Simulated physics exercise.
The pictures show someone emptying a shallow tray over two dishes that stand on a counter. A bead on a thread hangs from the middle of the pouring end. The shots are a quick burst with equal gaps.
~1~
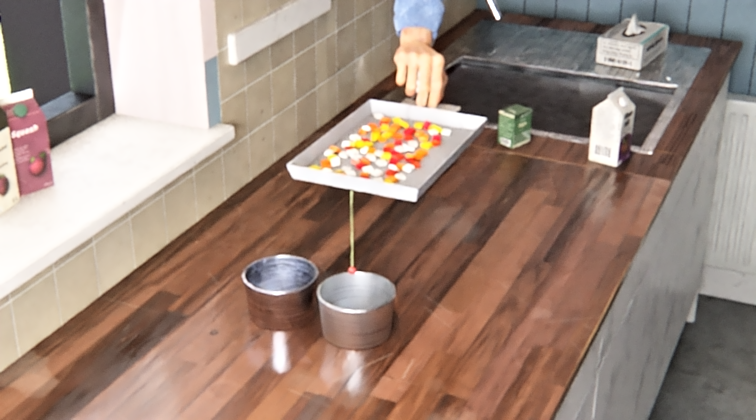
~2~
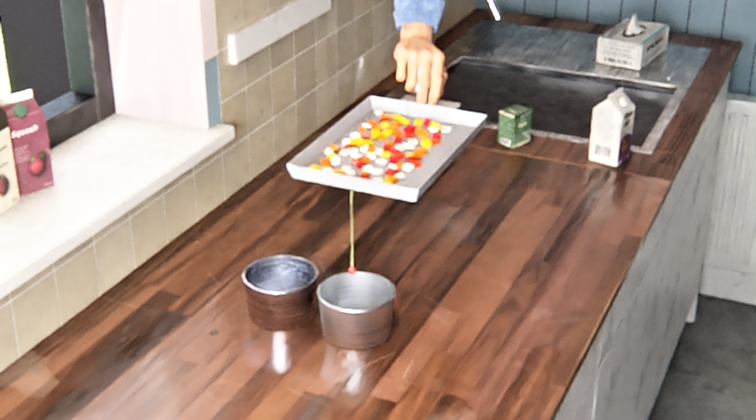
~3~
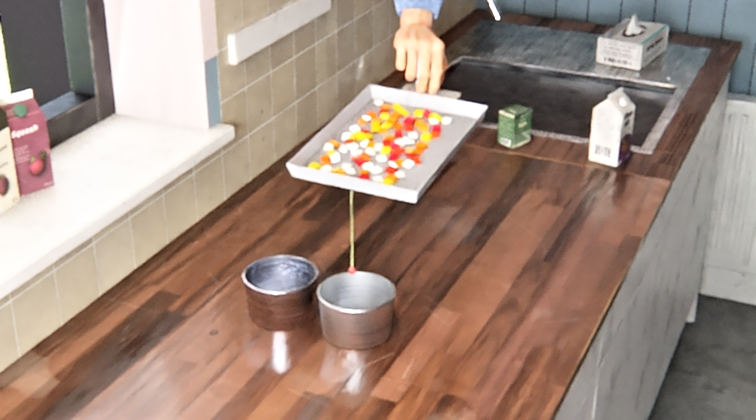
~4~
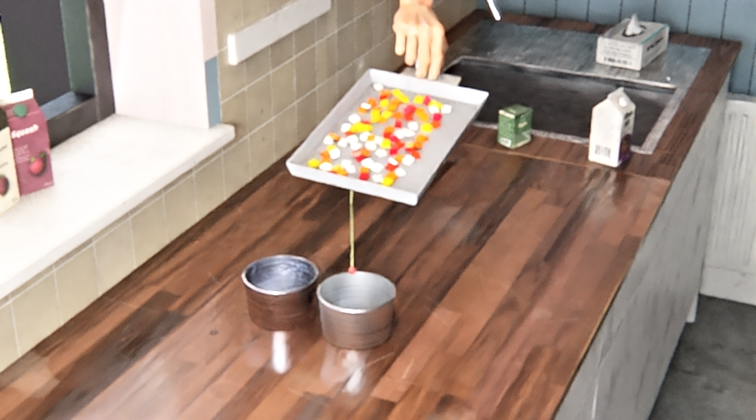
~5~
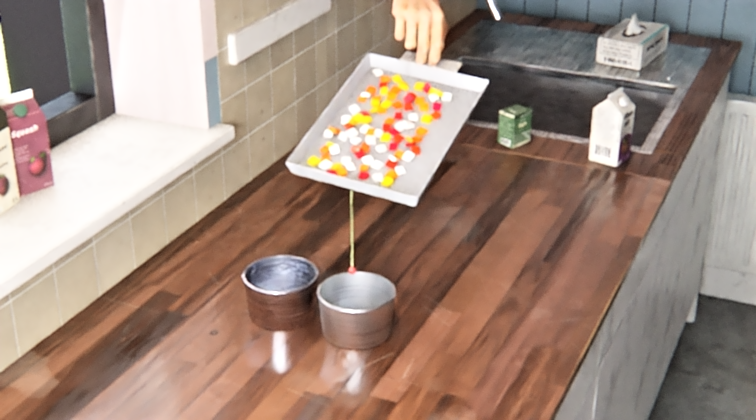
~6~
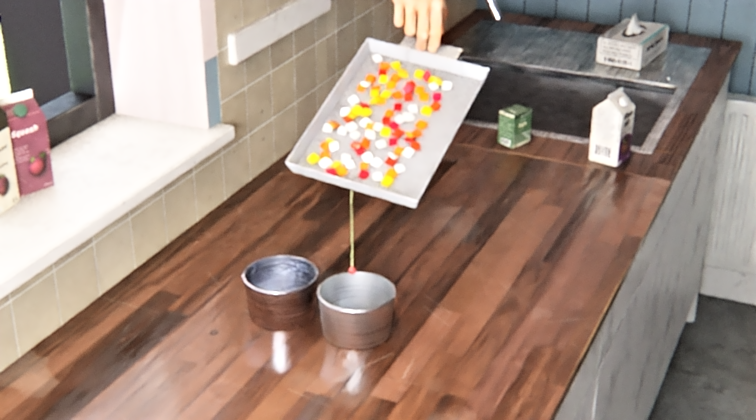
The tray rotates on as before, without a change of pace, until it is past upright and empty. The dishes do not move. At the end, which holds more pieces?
More goes to the right-hand dish.
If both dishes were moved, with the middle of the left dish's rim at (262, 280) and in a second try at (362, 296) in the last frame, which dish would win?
First the right one, then the left-hand dish.
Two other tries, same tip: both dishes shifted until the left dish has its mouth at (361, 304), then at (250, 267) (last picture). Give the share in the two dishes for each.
The first gives 70 %, the second 0 %.
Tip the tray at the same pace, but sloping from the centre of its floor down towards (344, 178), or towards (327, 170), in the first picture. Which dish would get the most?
The first try: The left dish. The second: The left one.
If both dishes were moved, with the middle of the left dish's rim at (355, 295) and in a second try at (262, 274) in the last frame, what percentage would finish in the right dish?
Near 20 % and 30 %.
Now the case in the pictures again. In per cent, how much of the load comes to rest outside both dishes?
Near 60 %.
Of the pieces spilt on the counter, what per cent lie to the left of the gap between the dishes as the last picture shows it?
Roughly 10 in a hundred.
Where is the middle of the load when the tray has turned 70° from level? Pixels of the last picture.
Roughly at (375, 181).
Soon after the last picture, tray tipped steeply; nearly all on the tray; a stray few in the air.
A little later, tray tipped past a quarter turn; a small part on the tray; a small part in the right dish; about half outside both; about a third in the air.
Later still, tray tipped past a quarter turn; about a third in the right dish; about two thirds outside both.
At rest, tray tipped past a quarter turn; about a third in the right dish; none in the left dish; about two thirds outside both.
